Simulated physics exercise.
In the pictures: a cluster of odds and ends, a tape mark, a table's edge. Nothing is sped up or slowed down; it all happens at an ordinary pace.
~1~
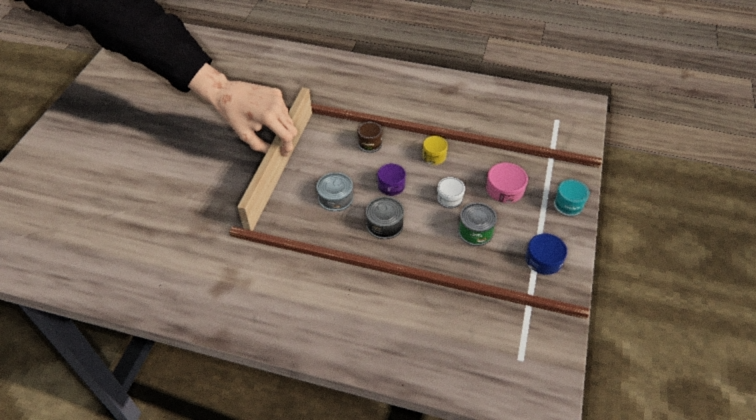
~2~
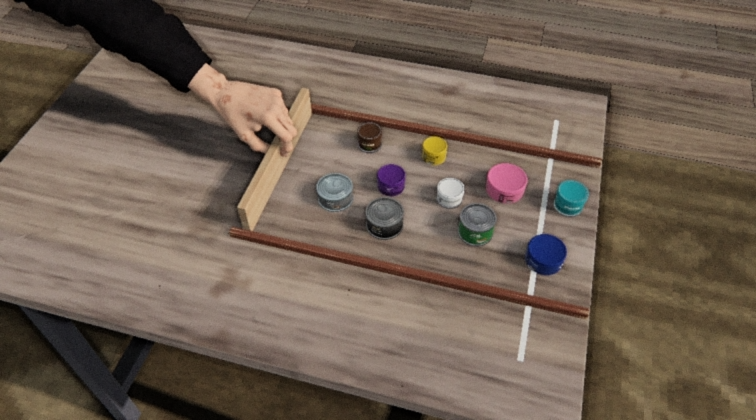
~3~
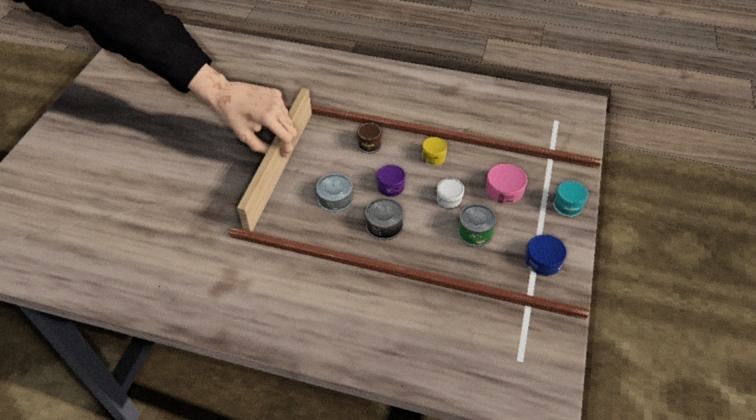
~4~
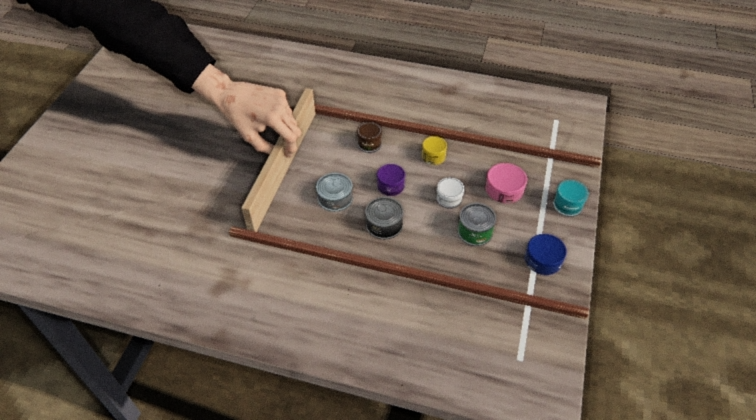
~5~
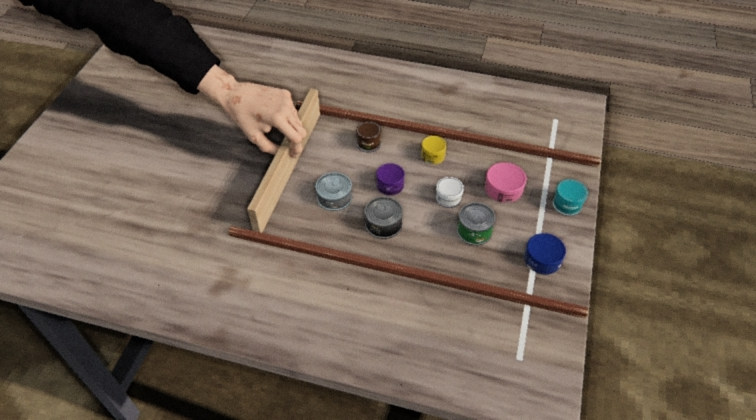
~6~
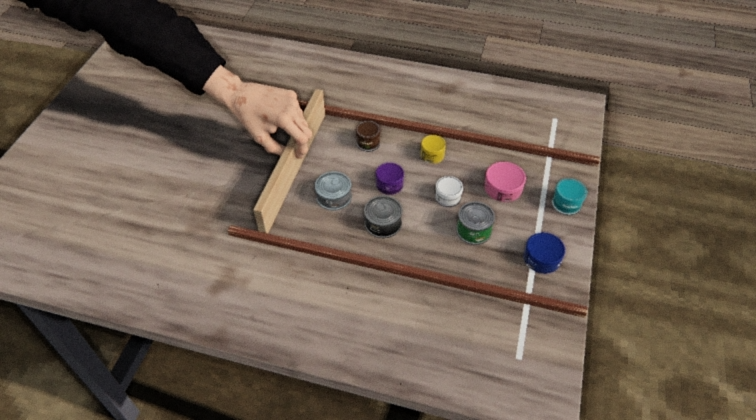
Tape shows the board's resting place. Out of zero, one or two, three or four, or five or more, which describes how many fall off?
The answer is one or two.
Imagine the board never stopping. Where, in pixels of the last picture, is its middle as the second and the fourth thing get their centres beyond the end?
For the first, roughly (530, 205); for the next, roughly (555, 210).
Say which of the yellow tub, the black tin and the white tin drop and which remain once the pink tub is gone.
Yellow tub: Still there. Black tin: Still there. White tin: Still there.
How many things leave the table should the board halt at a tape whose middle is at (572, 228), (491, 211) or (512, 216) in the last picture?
Going through each try, you'd get 6, 0 and 0.
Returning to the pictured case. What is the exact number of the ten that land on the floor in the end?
My count gives 2.
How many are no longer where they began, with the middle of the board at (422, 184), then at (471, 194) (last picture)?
The first count is 6, and then it's 9.
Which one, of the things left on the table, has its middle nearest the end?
Green tin.
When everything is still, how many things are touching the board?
The answer is 4.
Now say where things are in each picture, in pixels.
Turquoise tin (571, 198); blue tub (546, 254); pink tub (506, 183); board (278, 156); tape (541, 223), in the first picture.
Blue tub (546, 255); grey tin (335, 192), in the second picture.
Pink tub (506, 184); black tin (384, 219), in the third picture.
Turquoise tin (570, 198); purple tub (391, 180), in the fourth picture.
Blue tub (545, 254); green tin (476, 224), in the fifth picture.
Turquoise tin (569, 197); blue tub (544, 253); pink tub (505, 182); board (293, 158); tape (540, 221), in the sixth picture.
Early on, none off yet; turquoise tin at rest near (569, 197); blue tub at rest near (544, 253); pink tub at rest near (505, 182).
A while later, none off yet; turquoise tin at rest near (569, 197); blue tub at rest near (544, 253); pink tub moving near (510, 184).
Finally, the number that fall off is one or two; lost, blue tub and turquoise tin.
